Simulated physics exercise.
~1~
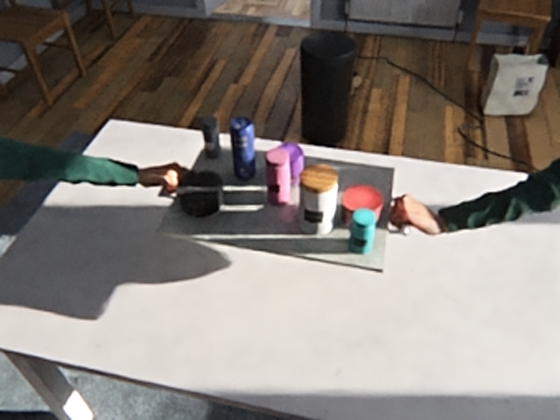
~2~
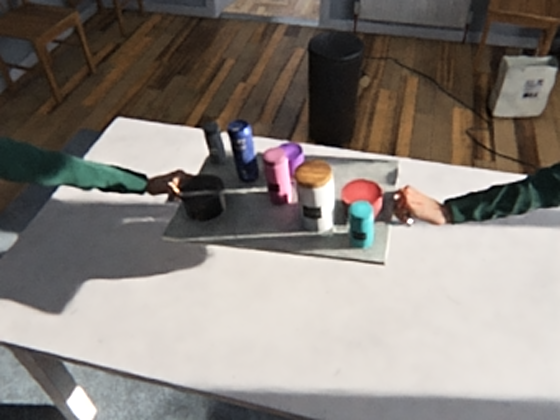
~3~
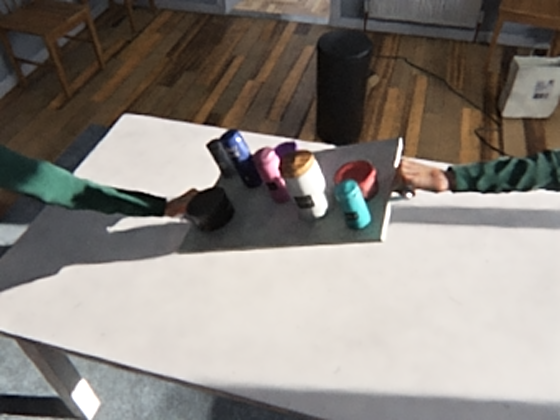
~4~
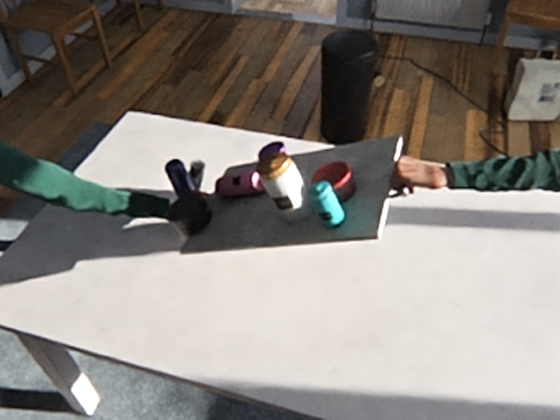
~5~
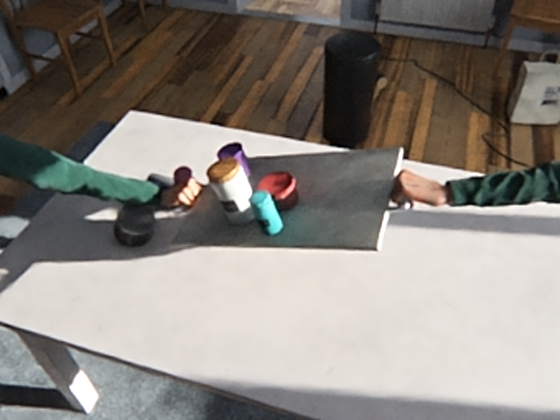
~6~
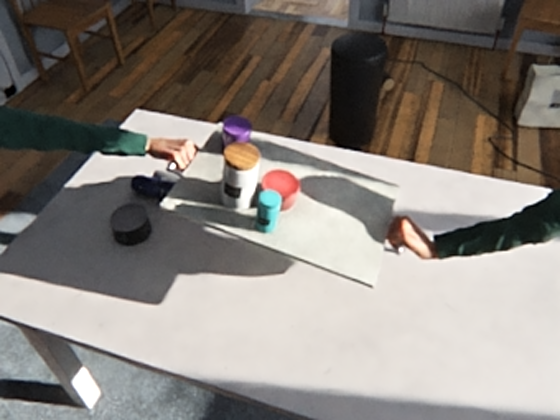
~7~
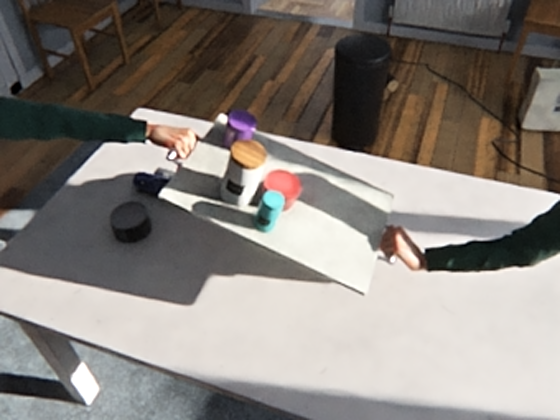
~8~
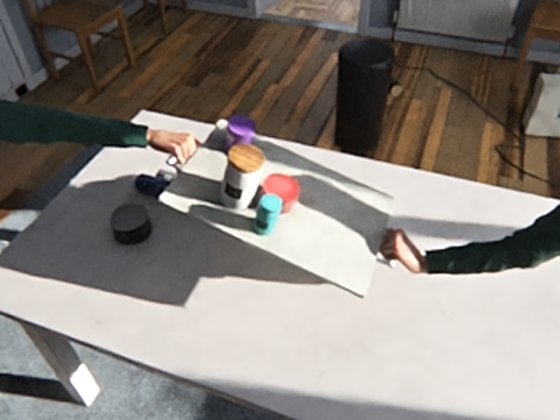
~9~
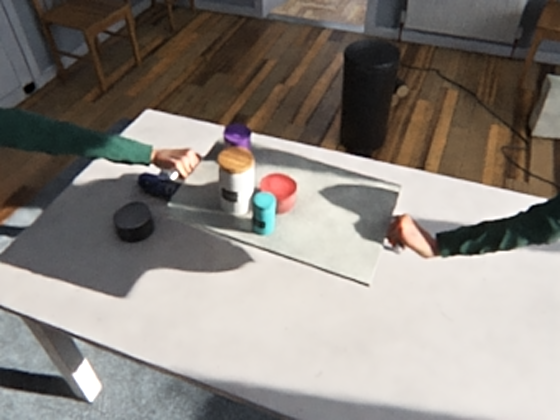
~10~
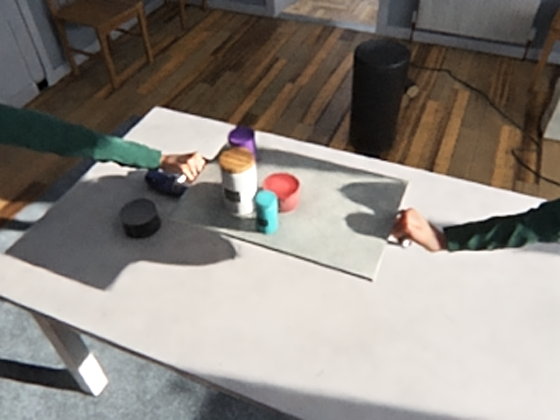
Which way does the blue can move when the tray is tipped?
The blue can moves to the left, going off the tray and ending up lying on its side on the table.
